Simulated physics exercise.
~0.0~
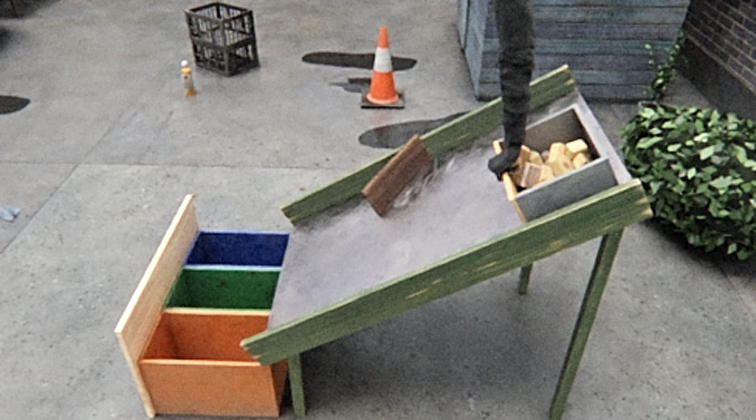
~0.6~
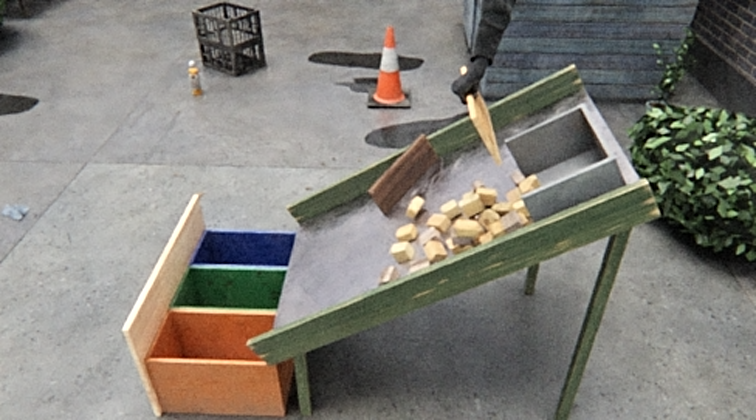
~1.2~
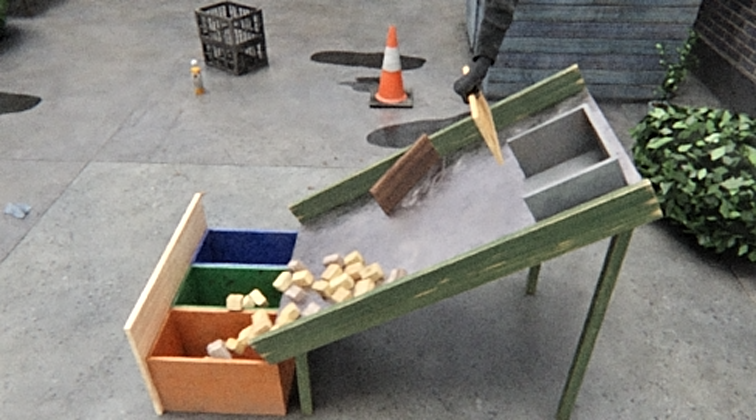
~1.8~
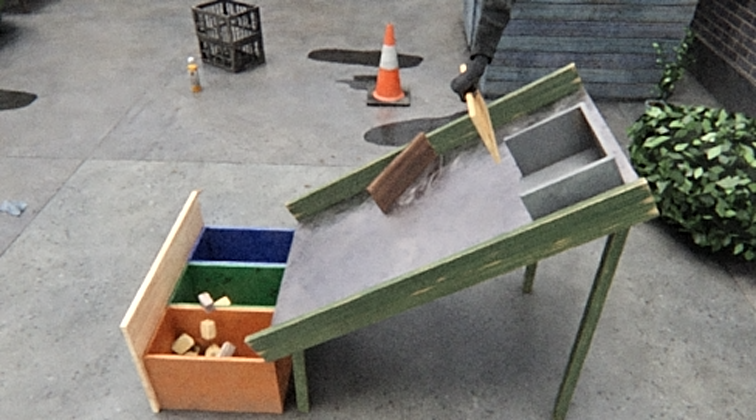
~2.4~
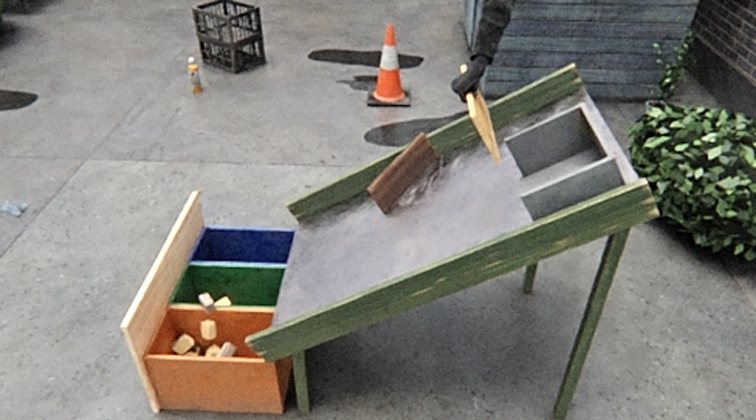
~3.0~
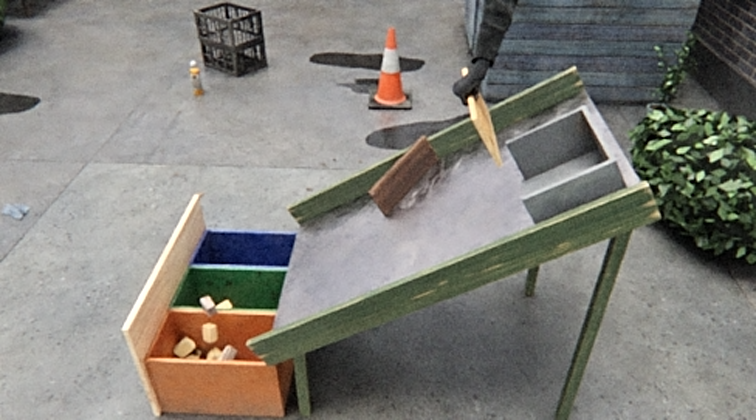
Wooden blocks tumbling down a sloping table as a gloved hand lifts the gate, dropping into orange and green tubs and settling.
